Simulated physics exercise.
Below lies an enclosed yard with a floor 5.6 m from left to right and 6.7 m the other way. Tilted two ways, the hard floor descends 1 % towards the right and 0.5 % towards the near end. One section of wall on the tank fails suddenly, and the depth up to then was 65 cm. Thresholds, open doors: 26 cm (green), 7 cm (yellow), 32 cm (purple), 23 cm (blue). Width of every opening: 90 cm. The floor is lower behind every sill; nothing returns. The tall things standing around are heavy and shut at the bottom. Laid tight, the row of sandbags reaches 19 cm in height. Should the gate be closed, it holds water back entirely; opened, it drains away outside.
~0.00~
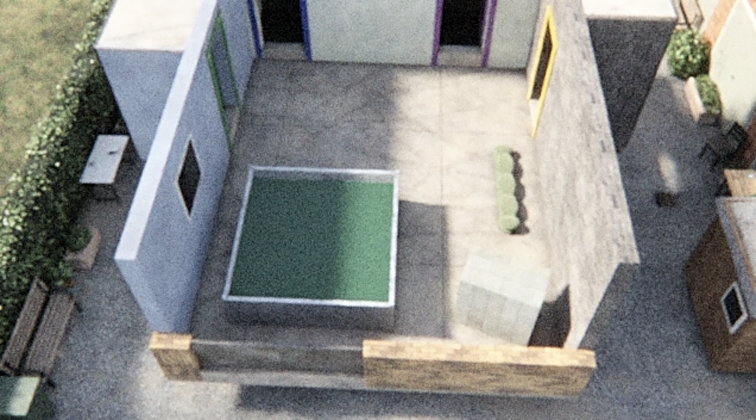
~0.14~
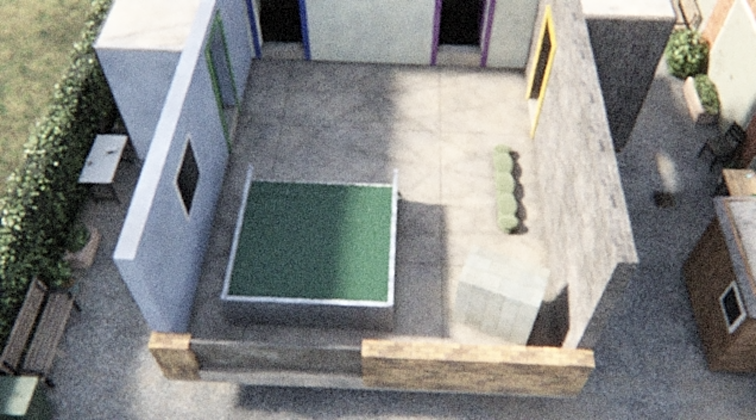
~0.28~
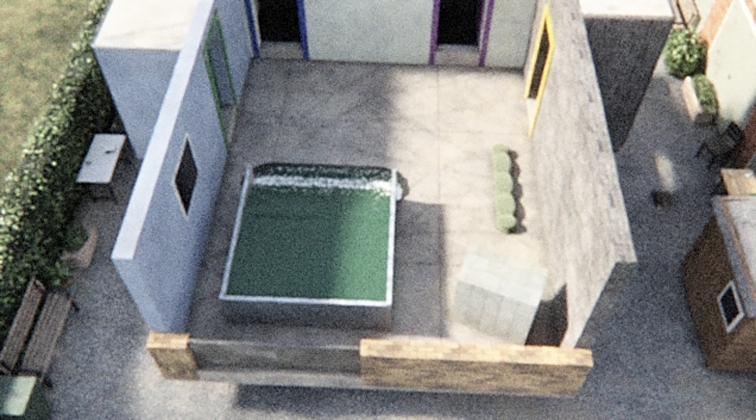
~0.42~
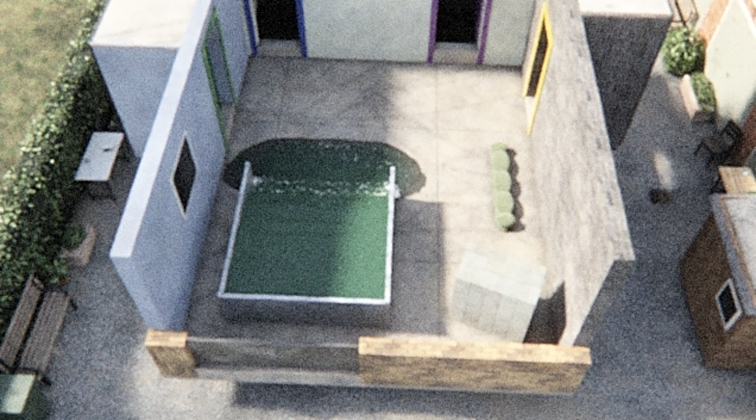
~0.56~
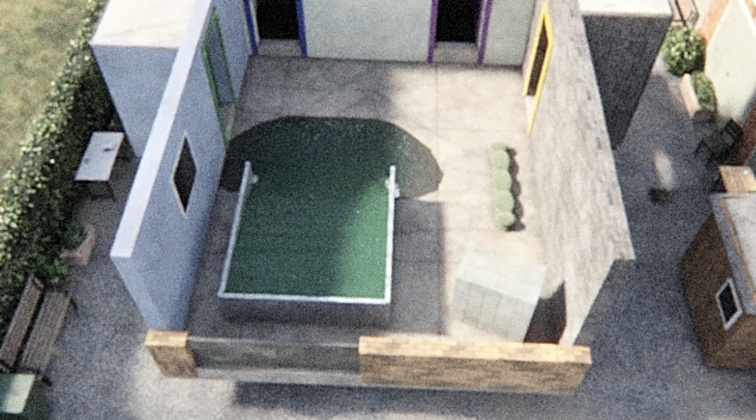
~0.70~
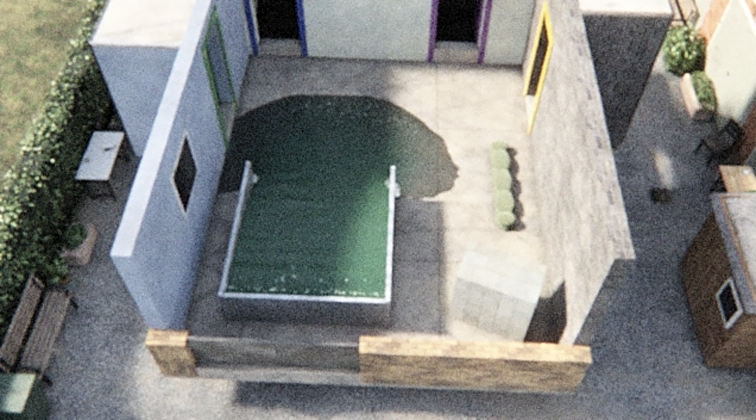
In a walled yard, green water pours from a tank's far side and spreads across the floor.
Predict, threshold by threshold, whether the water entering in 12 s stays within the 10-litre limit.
The green door remains within the limit. The yellow door breaks the limit. The purple door remains within the limit. The blue door breaks the limit.
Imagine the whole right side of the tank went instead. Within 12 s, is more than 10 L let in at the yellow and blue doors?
Compared with the limit, yellow is higher and blue is lower.
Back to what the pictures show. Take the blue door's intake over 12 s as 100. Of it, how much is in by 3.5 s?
I'd put it at about 90 per cent by that point.
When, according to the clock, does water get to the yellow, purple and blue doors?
Yellow = 2.2 s, purple = 1.6 s, blue = 1.1 s.
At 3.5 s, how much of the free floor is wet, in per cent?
Close to 60 in a hundred.
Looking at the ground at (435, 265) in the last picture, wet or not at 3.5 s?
Looks like it's not yet wet.
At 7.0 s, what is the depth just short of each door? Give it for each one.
You'd see green at 7 cm, yellow at 19 cm, purple at 14 cm and blue at 6 cm.
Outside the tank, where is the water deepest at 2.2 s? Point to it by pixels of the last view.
You'll find it around (267, 56).
After 1.4 s water covers 50 % of the floor and is deepest (34 cm) near (337, 58); green door 15 cm at the sill, 0 L in, yellow door not reached, purple door not reached, blue door 22 cm at the sill, 0 L in.
After 2.2 s water covers 55 % of the floor and is deepest (42 cm) near (267, 56); green door 15 cm at the sill, 0 L in, yellow door 2 cm at the sill, 0 L in, purple door 22 cm at the sill, 0 L in, blue door 39 cm at the sill, 12 L in.
After 3.5 s water covers 60 % of the floor and is deepest (39 cm) near (513, 65); green door 15 cm at the sill, 0 L in, yellow door 18 cm at the sill, 19 L in, purple door 19 cm at the sill, 0 L in, blue door 30 cm at the sill, 88 L in.
After 7.0 s water covers 95 % of the floor and is deepest (26 cm) near (559, 369); green door 7 cm at the sill, 0 L in, yellow door 19 cm at the sill, 274 L in, purple door 14 cm at the sill, 0 L in, blue door 6 cm at the sill, 99 L in.
After 12.0 s water covers 95 % of the floor and is deepest (20 cm) near (508, 344); green door 5 cm at the sill, 0 L in, yellow door 9 cm at the sill, 373 L in, purple door 7 cm at the sill, 0 L in, blue door 4 cm at the sill, 99 L in.
